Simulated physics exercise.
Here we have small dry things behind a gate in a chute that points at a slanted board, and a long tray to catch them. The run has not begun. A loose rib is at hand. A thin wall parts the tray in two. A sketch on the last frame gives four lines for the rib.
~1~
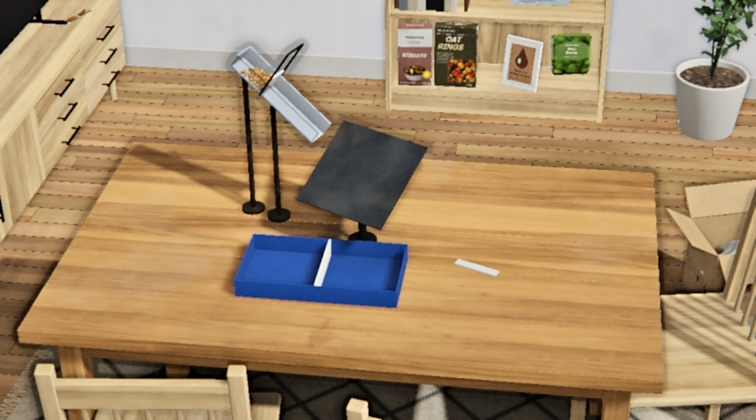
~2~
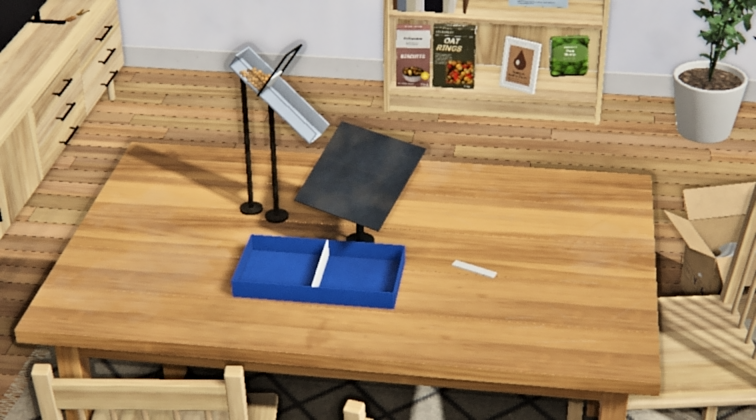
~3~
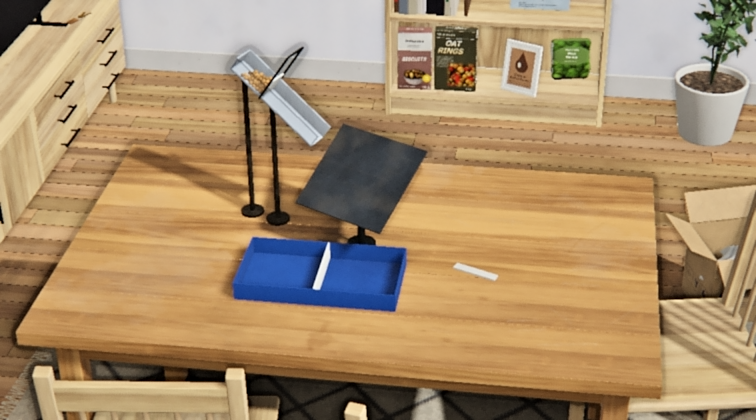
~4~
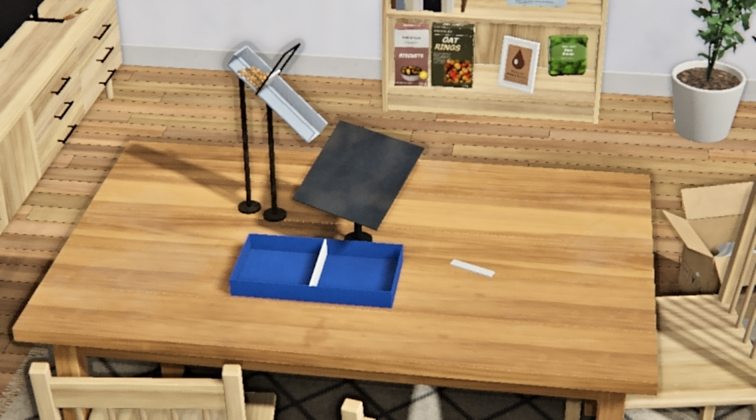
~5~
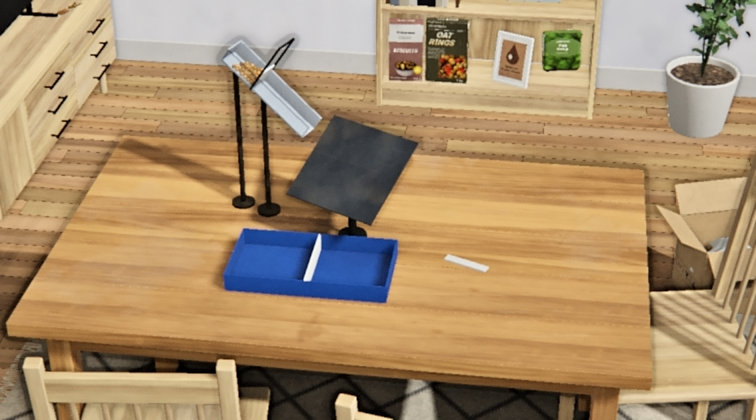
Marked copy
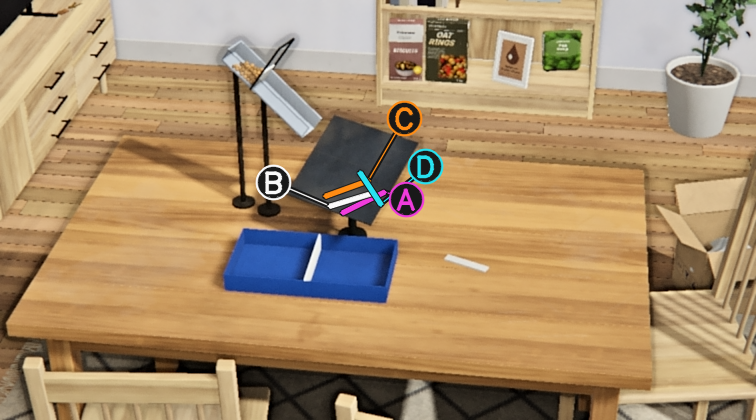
The view wavers very slightly over a wooden table, where small brown pieces sit in a raised clear chute beside a tilted dark board, a divided blue tray and a loose white strip. The view then shifts a little further, carrying everything slightly left and upward together, while nothing on the table moves.
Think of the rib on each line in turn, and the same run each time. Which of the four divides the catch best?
The best line is A.
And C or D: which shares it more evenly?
The answer is D.
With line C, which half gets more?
Left.
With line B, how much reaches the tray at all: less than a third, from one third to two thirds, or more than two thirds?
More than two thirds.
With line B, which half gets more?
Left.
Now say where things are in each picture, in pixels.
Load behind the gate near (261, 76), round wooden beads; lip of the chute near (318, 138), sloping gently, in the first frame.
Middle of the board near (359, 174), tilted fairly steeply; middle of its low edge near (335, 215); of its high edge near (383, 134), in the second frame.
Front corners of the tray near (233, 283) and (395, 296); front end of its middle wall near (314, 289); gate still shut near (276, 80), in the third frame.
Middle of the load near (257, 76); lip near (314, 138), in the fourth frame.
Middle of the load near (251, 70); lip near (308, 133), in the fifth frame.
On the marked copy, line A from (384, 192) to (342, 212); line B from (373, 193) to (330, 206); line C from (368, 180) to (325, 196); line D from (360, 173) to (380, 204).
With A, of what is caught, close to half in the left half, close to half in the right.
With B, of what is caught, all but a few in the left half, a small share in the right.
With C, of what is caught, all but a few in the left half, only a few in the right.
With D, of what is caught, a small share in the left half, the bulk in the right.
